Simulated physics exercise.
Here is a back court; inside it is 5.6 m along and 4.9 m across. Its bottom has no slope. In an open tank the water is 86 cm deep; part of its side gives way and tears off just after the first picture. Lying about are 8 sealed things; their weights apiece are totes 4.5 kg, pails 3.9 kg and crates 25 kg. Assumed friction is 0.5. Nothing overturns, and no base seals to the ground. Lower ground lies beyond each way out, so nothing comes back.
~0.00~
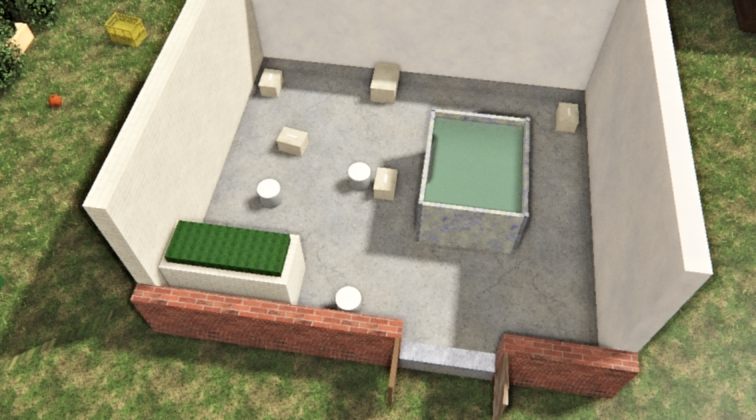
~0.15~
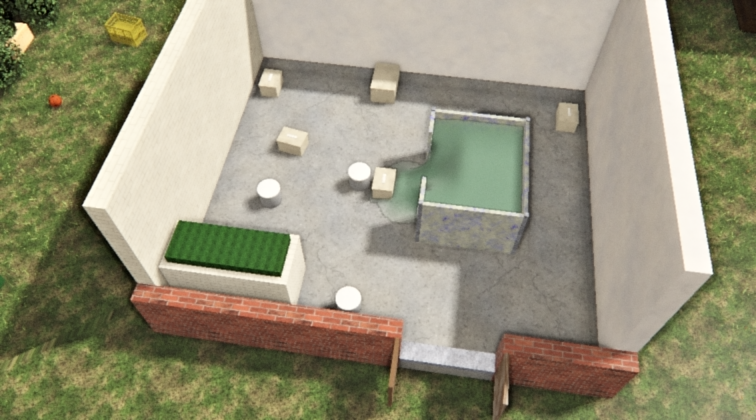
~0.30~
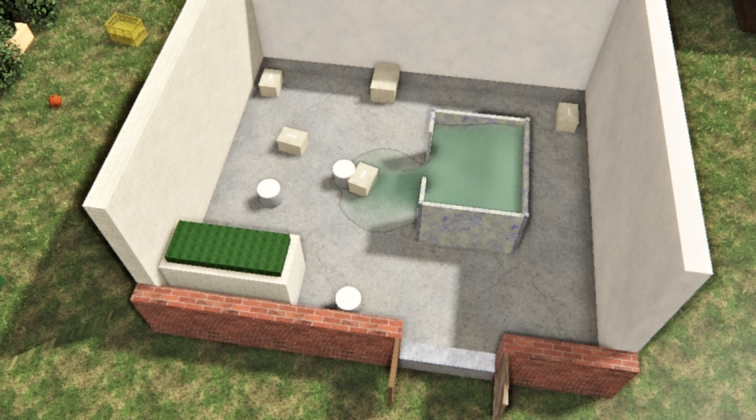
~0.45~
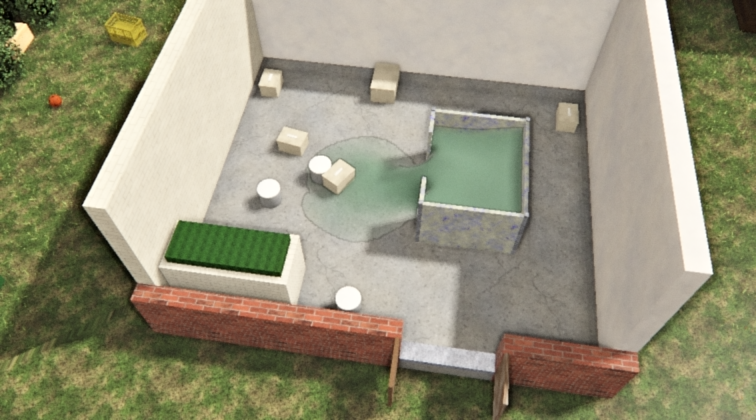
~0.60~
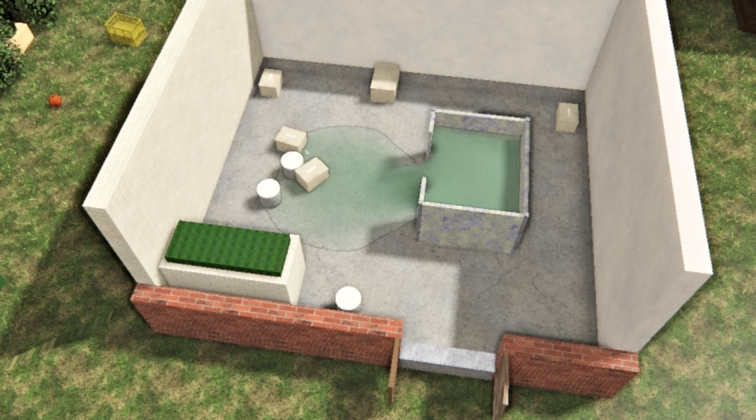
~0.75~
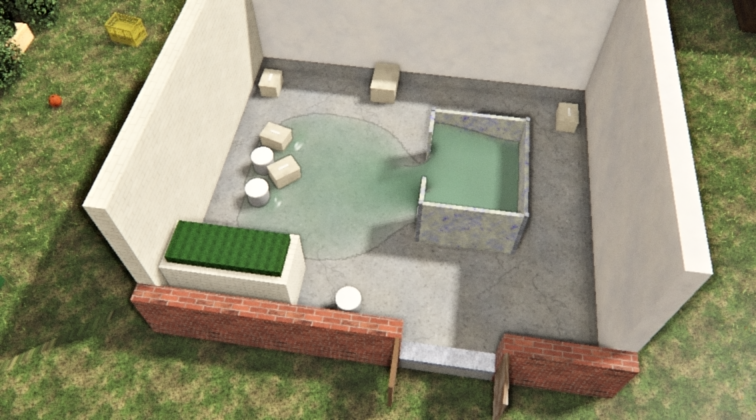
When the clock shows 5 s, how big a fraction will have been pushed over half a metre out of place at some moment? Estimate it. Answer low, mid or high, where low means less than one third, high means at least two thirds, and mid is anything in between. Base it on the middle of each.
High.
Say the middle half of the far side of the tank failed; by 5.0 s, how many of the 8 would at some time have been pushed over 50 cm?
You'd get 4 in that case.
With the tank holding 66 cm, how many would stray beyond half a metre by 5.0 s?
Then it comes to 6.
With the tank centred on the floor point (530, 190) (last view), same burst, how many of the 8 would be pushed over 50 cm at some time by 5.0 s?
Then 7 of them would.
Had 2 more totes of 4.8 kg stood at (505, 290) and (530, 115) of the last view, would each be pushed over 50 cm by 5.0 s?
Listed in order, the answers are inside half a metre followed by inside half a metre.
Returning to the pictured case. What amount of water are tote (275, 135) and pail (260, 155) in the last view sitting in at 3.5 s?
Roughly 18 and 21 cm.
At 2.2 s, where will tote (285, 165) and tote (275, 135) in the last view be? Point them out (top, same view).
First near (223, 159), second near (261, 70).
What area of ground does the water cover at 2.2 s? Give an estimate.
Roughly 14 m2 of it is wet.
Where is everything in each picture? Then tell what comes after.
A tote at (386, 179) rests on the ground; a pail at (359, 171), on the bottom; water covers 2.0 m2; 0 of 8 have shifted, in the first picture.
A tote at (384, 179), on the bottom; a pail at (359, 171), on the bottom; 2.5 m2 under water; 0 of 8 have shifted, in the second picture.
A tote at (363, 175) rests on the ground, 33 cm from its start; a pail at (344, 169) rests on the ground, 24 cm from its start; water covers 3.4 m2; 2 of 8 have shifted, in the third picture.
A tote at (338, 172) rests on the ground, 70 cm from its start; a pail at (320, 164) rests on the ground, 60 cm from its start; 4.5 m2 under water; 2 of 8 have shifted, in the fourth picture.
A tote at (312, 170), on the bottom, 110 cm from its start; a pail at (292, 160) rests on the ground, 103 cm from its start; 5.8 m2 under water; 2 of 8 have shifted, in the fifth picture.
A tote at (283, 167) floats, 153 cm from its start; a pail at (262, 156) rests on the ground, 150 cm from its start; water covers 7.4 m2; 4 of 8 have shifted, in the sixth picture.
After 1.1 s 4 of 8 are over 50 cm from their spots; 4 afloat.
After 2.2 s 4 of 8 are over 50 cm from their spots; 5 afloat.
After 3.5 s 6 of 8 are over 50 cm from their spots; 5 afloat.
After 5.0 s 7 of 8 are over 50 cm from their spots, and 7 have been at some point; 5 afloat.
